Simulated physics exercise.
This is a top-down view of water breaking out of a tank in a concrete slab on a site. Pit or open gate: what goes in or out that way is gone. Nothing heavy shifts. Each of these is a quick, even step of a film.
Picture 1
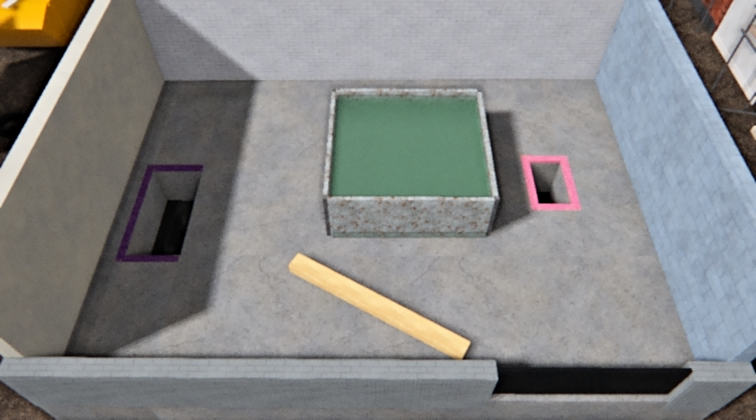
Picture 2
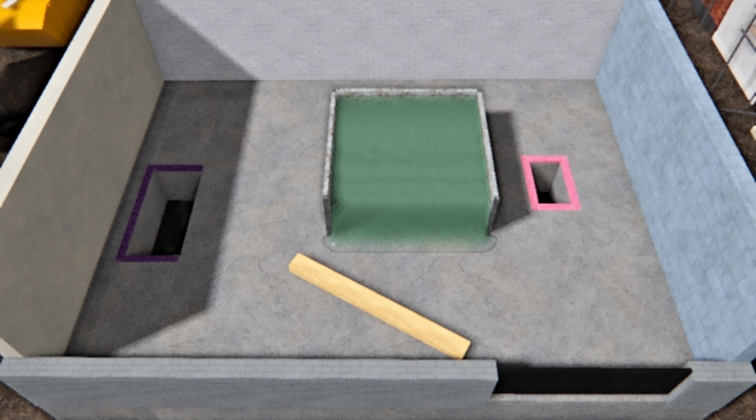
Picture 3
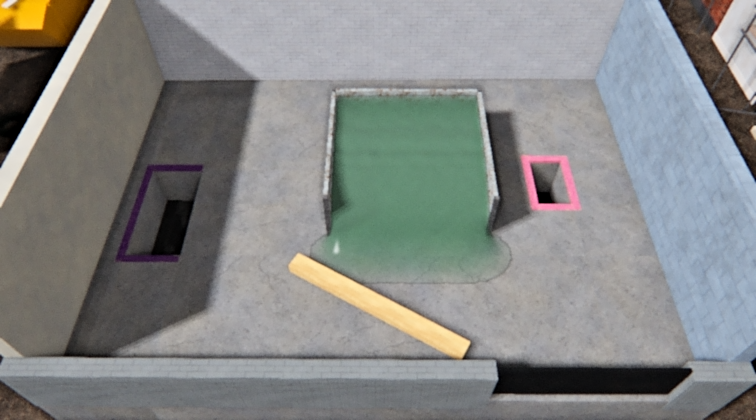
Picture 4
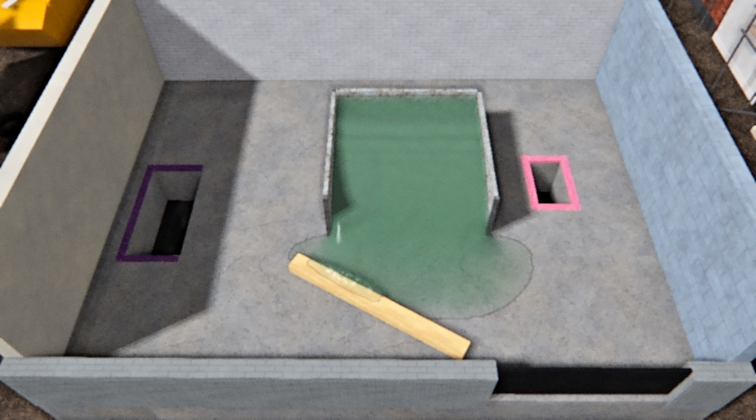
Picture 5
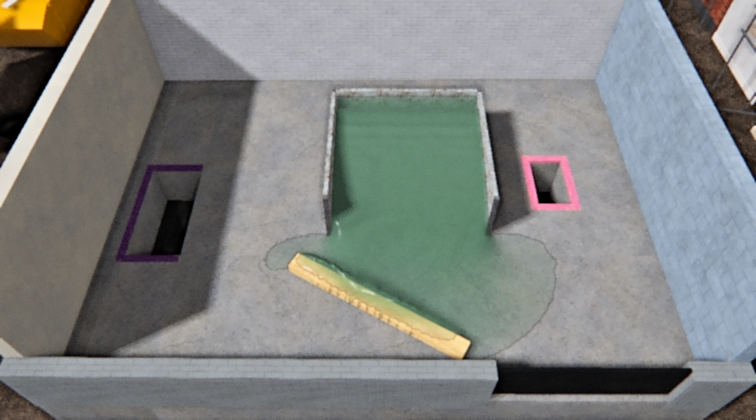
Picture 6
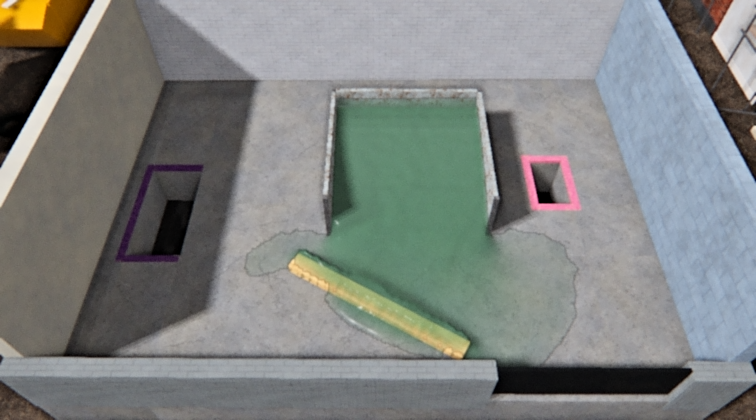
Walled concrete slab on a building site, green water pouring from a tank's open front, spreading around and over a wooden beam.
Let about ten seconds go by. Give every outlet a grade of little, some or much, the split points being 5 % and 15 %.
Grades: Gate - little; pink pit - some; purple pit - much.
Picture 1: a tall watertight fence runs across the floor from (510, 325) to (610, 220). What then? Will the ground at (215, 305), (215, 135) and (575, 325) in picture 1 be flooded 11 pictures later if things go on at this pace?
Swamped; spared; swamped.
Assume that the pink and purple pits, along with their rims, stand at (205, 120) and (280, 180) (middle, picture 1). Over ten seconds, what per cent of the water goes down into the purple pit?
Share, purple pit, approx.: 12 in a hundred.
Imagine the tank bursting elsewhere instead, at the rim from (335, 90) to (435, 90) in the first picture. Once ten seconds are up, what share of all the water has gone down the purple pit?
Purple 35 %.
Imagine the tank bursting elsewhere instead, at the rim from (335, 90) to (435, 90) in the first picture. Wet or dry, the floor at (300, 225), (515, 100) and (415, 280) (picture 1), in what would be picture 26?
So the first one is left untouched, the next drenched, and the last left untouched.
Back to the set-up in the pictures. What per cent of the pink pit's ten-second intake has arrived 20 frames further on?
Close to 5 %.
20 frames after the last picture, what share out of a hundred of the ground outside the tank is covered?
It comes to roughly 65 in a hundred.
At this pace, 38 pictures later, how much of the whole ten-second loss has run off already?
I make it 60 per cent.
A moment on, water covers 30 % of the floor; the gate 0 %, the pink pit 0 %, the purple pit 0 %.
Next, water covers 40 % of the floor; the gate 0 %, the pink pit 0 %, the purple pit 0 %.
Then, water covers 65 % of the floor; the gate 0 %, the pink pit 1 %, the purple pit 2 %.
Later, water covers 85 % of the floor; the gate 0 %, the pink pit 6 %, the purple pit 16 %.
In the end, water covers 95 % of the floor; the gate 0 %, the pink pit 12 %, the purple pit 26 %.
